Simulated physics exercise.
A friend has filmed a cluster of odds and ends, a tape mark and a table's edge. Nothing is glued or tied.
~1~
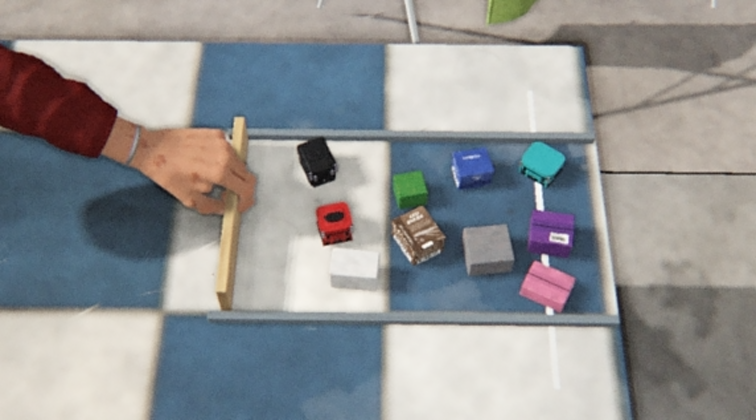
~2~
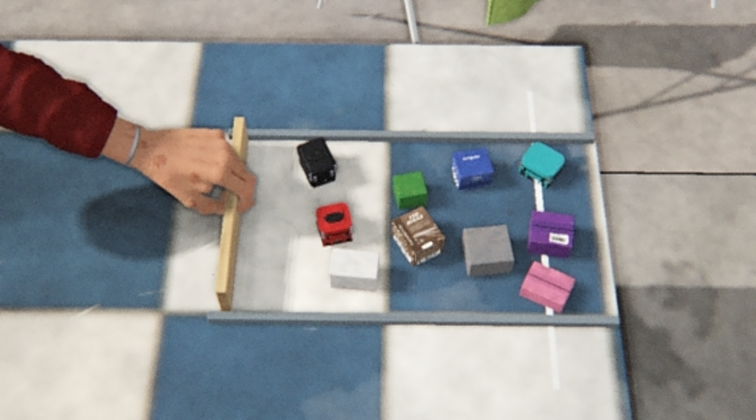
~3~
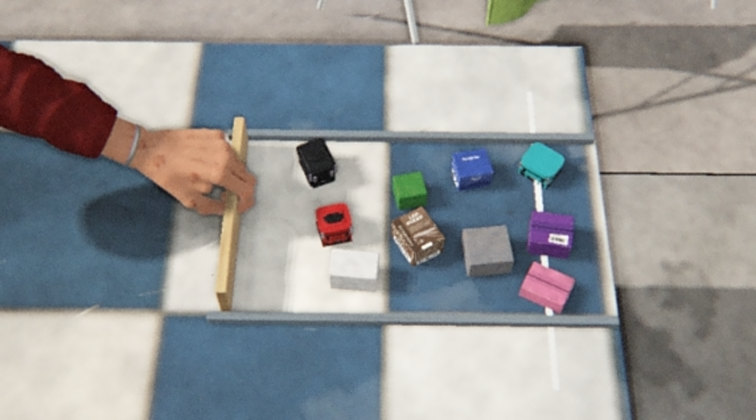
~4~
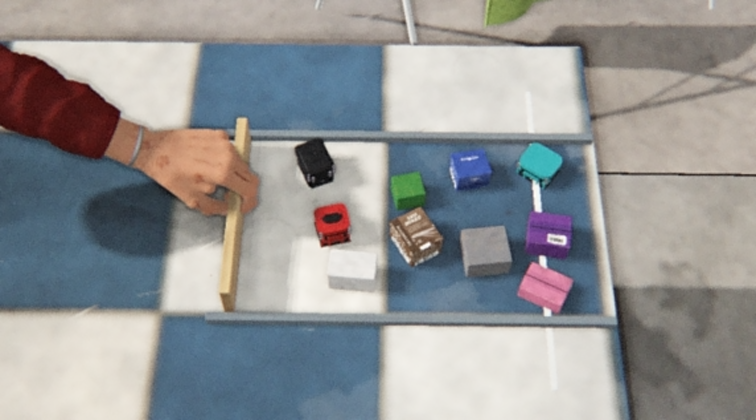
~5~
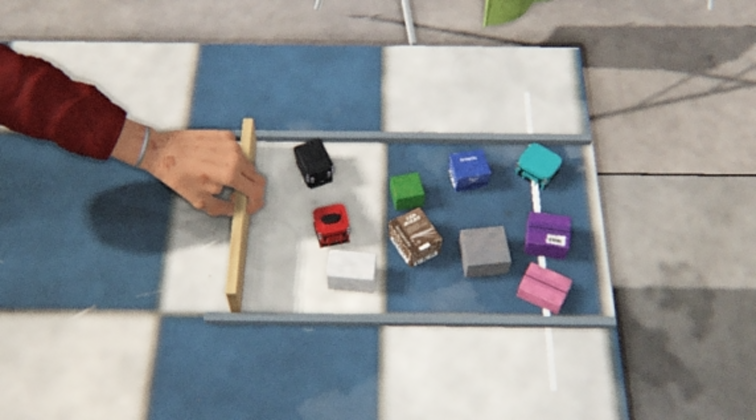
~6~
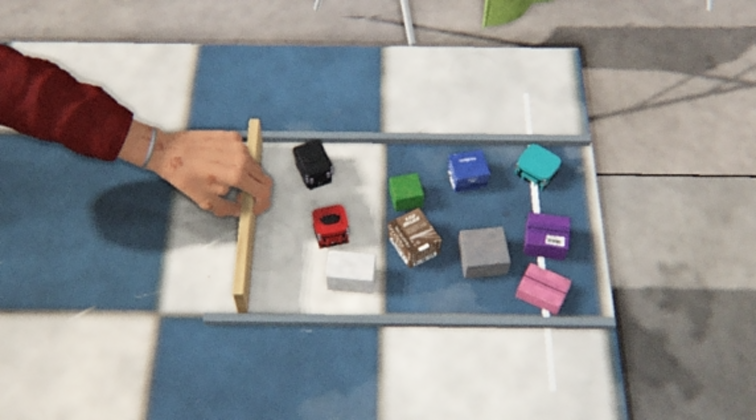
A hand in a dark red sleeve held a wooden board upright beside a scattered group of small colourful boxes, then slid it slightly to the right while the boxes stayed practically still.
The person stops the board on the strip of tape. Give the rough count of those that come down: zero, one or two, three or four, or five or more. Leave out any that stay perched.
The number that fall off is three or four.
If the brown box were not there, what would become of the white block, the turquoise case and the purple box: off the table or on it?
The white block holds on; the turquoise case falls; the purple box falls.
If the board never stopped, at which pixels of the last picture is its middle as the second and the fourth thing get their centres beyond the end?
Its middle is around (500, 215) and later (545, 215).
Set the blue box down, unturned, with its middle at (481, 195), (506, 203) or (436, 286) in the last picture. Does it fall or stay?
In that order, it holds on; stays on; stays on.
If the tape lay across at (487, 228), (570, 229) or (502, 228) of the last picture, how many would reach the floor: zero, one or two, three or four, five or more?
For each place: 1 or 2; more than four; either one or two.
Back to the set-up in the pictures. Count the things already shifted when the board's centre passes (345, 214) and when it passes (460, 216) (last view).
The counts are 3 and 10.
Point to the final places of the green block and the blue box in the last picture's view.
The green block stops around (565, 204); the blue box around (582, 173).
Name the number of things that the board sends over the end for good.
The count is 3.
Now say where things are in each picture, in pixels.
Purple box (551, 234); turquoise case (542, 165); pink box (548, 287); board (233, 211); tape (542, 226), in the first frame.
Turquoise case (542, 165); green block (410, 191), in the second frame.
Pink box (547, 288); black case (317, 164), in the third frame.
Purple box (549, 235); board (236, 212), in the fourth frame.
Turquoise case (539, 167); red case (331, 226), in the fifth frame.
Purple box (547, 236); turquoise case (538, 167); pink box (544, 289); board (249, 213); tape (538, 228), in the sixth frame.
Soon after, none off yet; purple box at rest near (547, 236); turquoise case at rest near (538, 167); pink box at rest near (544, 289).
After that, none off yet; purple box displaced about its own width near (587, 222); turquoise case at rest near (538, 167); pink box displaced a little near (560, 293).
In the end, the number that fall off is three or four; gone, grey block, turquoise case and purple box.
